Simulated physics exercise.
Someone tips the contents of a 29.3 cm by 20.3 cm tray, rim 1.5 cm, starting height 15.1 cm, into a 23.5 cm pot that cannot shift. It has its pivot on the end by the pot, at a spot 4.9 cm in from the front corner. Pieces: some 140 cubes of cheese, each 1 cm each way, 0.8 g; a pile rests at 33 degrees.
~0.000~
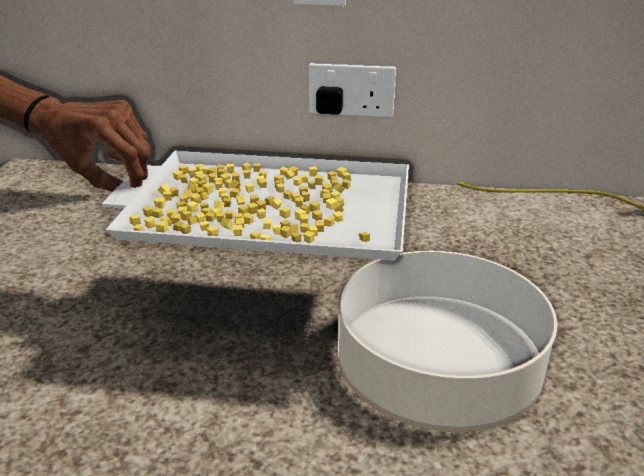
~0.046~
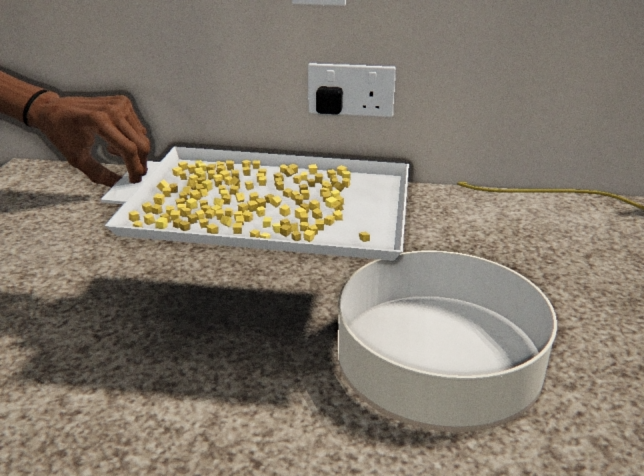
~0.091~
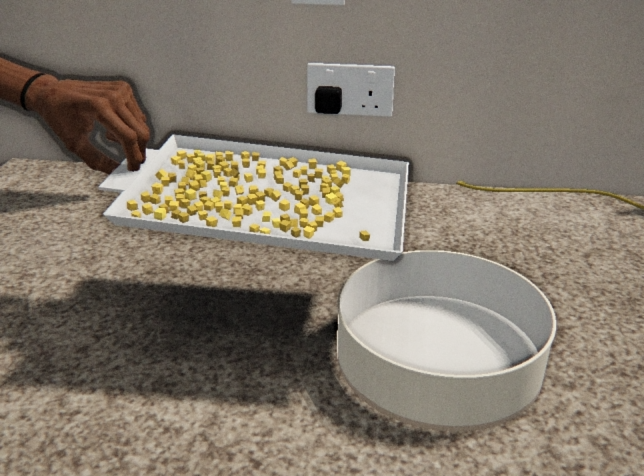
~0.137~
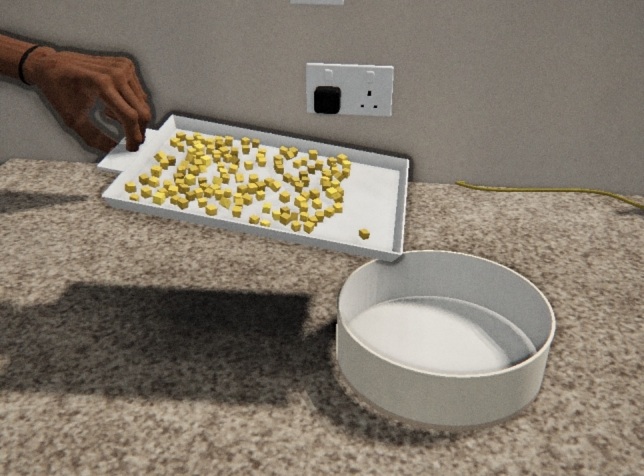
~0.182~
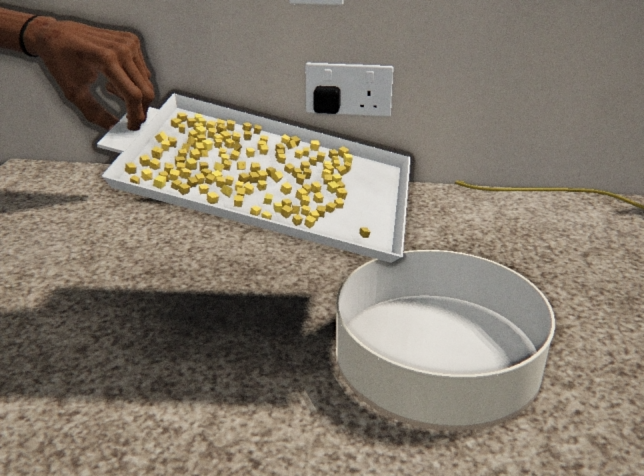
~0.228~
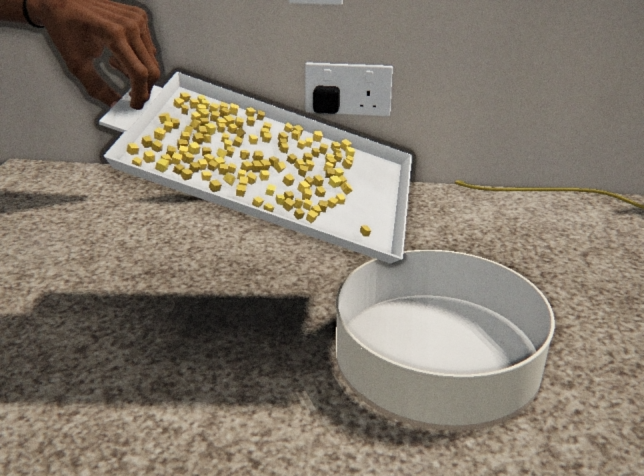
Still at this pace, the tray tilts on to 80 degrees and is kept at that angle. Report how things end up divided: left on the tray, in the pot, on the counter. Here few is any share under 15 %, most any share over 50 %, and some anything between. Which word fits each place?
Left on the tray: Few; pot: Most; counter: Few.
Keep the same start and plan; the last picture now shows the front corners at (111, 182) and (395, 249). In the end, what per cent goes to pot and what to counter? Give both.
The pot gets 95 and the counter 5.
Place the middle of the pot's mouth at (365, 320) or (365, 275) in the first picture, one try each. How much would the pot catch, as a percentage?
First try about 65 per cent, second try about 25 per cent.
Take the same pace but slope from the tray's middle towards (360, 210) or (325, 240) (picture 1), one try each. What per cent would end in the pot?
Approximately 70 percent, then 80 percent.
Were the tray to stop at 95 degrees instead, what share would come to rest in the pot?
In that case it comes to about 100 in a hundred.
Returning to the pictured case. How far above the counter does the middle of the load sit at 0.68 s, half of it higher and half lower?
The halfway mark is near 18 cm.
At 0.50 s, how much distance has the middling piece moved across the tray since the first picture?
3 cm.
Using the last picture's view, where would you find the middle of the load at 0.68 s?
Load centre, approx.: (402, 218) px.
After 0.50 s, tilt 50 degrees; the tray holds 100 %, the pot 0 %.
After 0.68 s, tilt 70 degrees; the tray holds 80 %, the pot 0 %.
Then, at 0.98 s, tilt 80 degrees; the tray holds 0 %, the pot 100 %.
At rest (1.8 s), tray 0 %, pot 100 %, counter 0 %.
